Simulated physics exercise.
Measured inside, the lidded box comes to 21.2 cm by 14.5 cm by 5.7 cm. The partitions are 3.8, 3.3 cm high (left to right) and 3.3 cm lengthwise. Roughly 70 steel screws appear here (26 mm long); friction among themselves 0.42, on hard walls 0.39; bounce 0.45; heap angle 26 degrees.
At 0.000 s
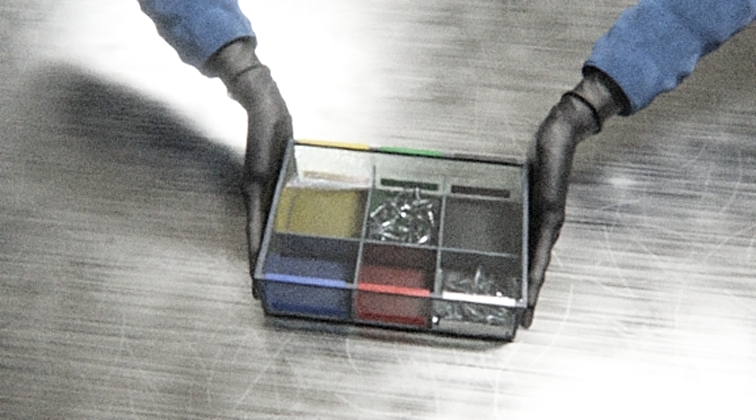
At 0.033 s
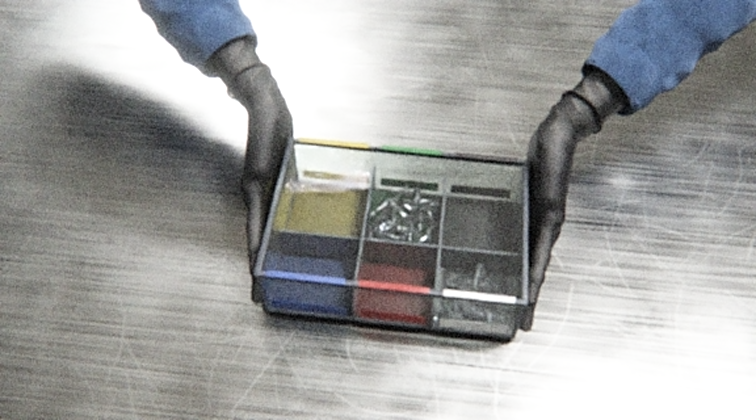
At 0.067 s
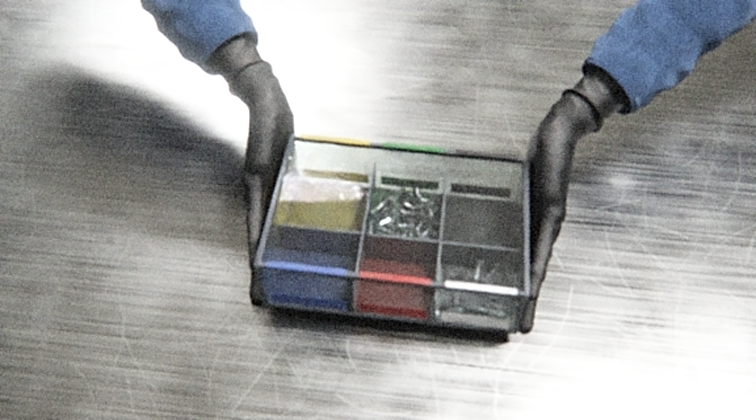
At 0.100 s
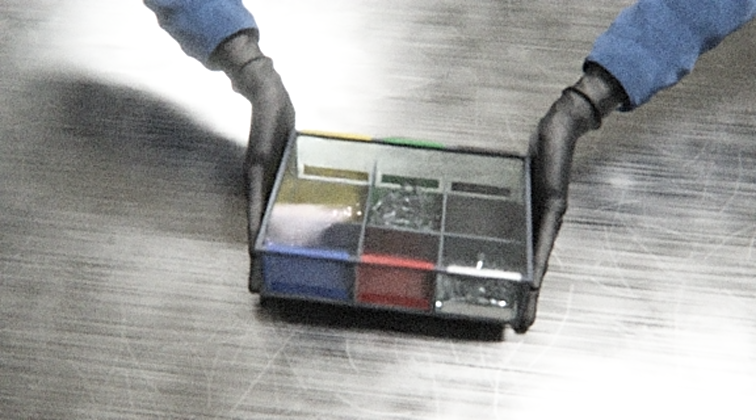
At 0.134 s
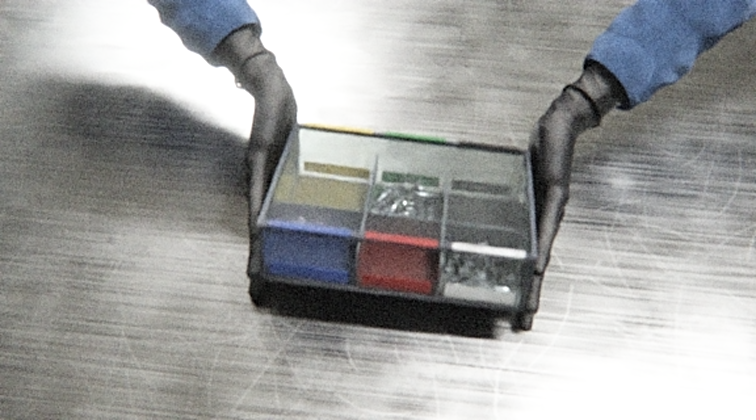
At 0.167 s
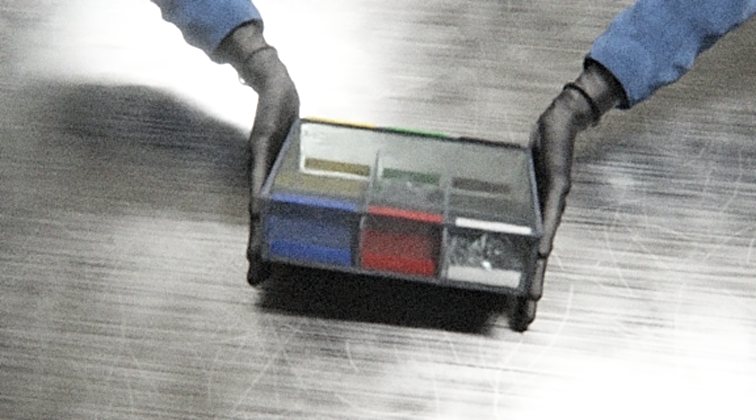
Clear lidded box with coloured compartments and small metal screws tilting, its front edge rising as two dark-gloved hands grip its sides.
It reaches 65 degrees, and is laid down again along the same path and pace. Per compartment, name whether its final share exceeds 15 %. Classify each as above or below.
Classification: Red below, blue below, green above, yellow below, white above, black below.
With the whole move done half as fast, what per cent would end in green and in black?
Result: Green = 60 %; black = 0 %.
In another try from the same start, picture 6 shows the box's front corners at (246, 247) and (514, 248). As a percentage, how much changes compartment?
It would be near 5 per cent.
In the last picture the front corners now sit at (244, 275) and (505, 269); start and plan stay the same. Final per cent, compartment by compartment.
By the end red holds 5%, blue holds 0%, green holds 60%, yellow holds 0%, white holds 35% and black holds 0%.
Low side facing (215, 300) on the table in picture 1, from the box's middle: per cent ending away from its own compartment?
Near 25 percent, give or take.
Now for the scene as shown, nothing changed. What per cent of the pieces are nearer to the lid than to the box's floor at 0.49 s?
Roughly 10 per cent.
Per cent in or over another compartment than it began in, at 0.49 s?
Roughly 0 percent.
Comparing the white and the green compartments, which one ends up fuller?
More ends up in the green one.
After 0.49 s, tilt 63 degrees; green 60 %, white 40 %.
Then, at 0.70 s, tilt 24 degrees; green 60 %, white 35 %, black 5 %.
Then, at 1.03 s, tilt 0 degrees; green 60 %, white 35 %, black 5 %.
By 1.4 s all is still; red 0 %, blue 0 %, green 60 %, yellow 0 %, white 35 %, black 5 %.
